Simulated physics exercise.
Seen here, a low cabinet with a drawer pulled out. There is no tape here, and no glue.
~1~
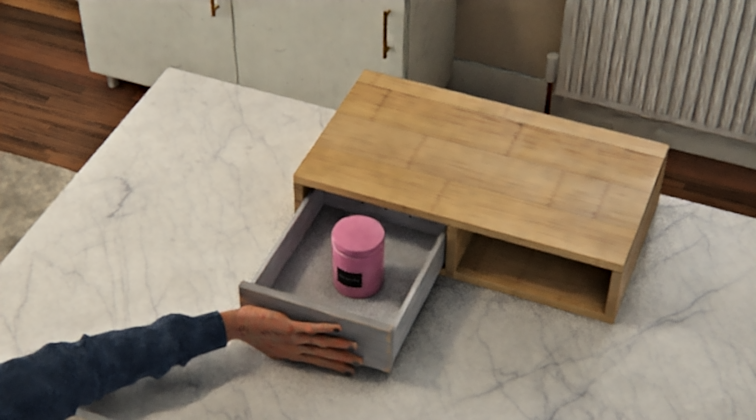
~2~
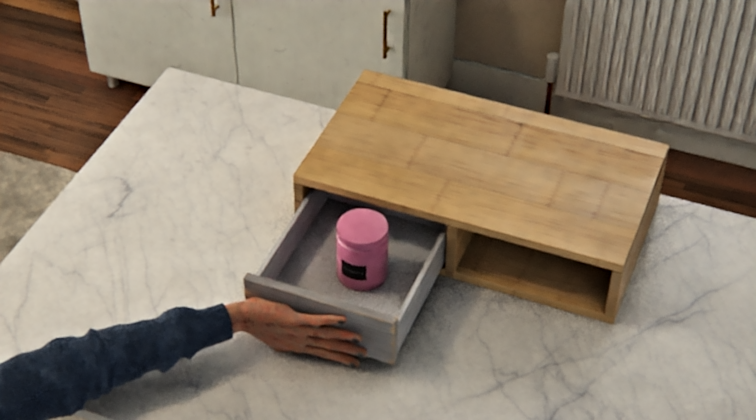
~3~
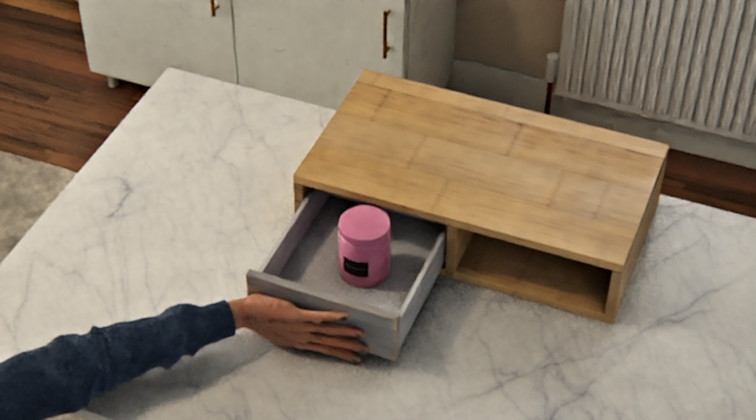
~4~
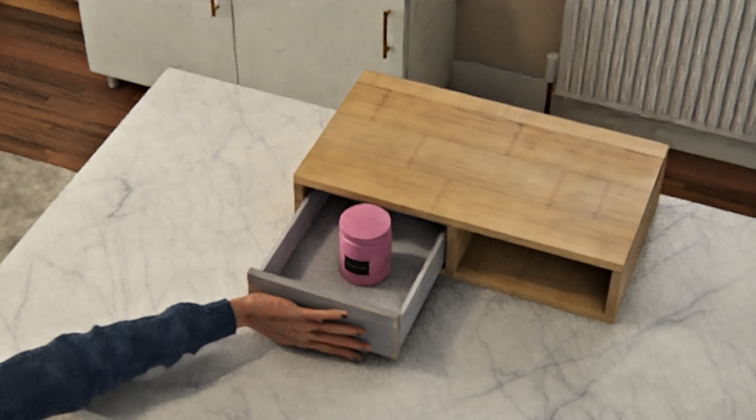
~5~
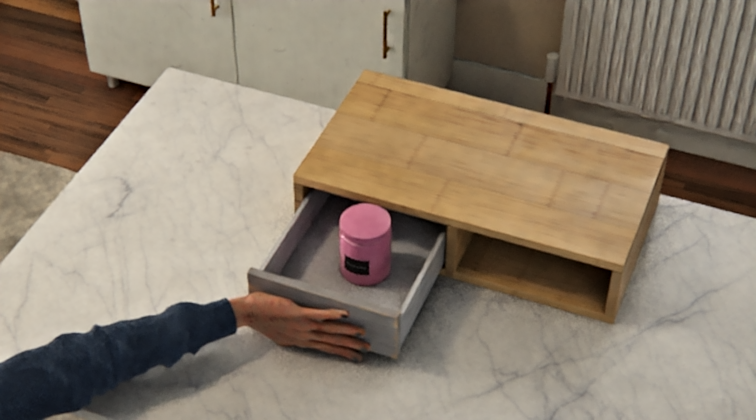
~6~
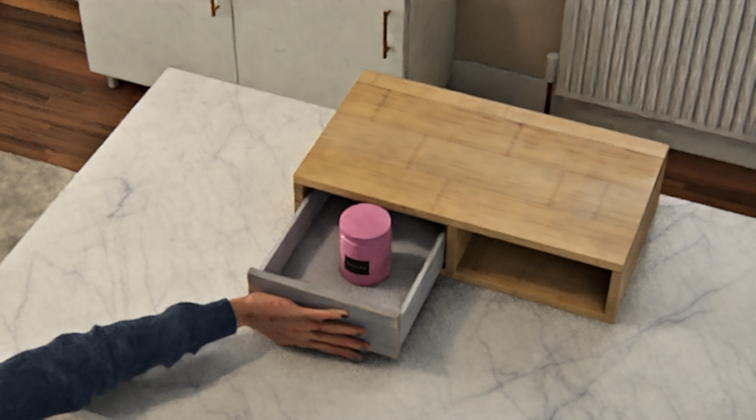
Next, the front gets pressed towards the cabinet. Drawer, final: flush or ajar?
Ajar.
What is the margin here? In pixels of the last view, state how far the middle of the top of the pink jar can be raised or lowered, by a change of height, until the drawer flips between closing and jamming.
Down by around 8 pixels.
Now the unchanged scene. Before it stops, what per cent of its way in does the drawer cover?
The drawer gets around 55 per cent of the way.
Then, 0.44 s after the last picture, drawer starting in.
At rest, the drawer jams.
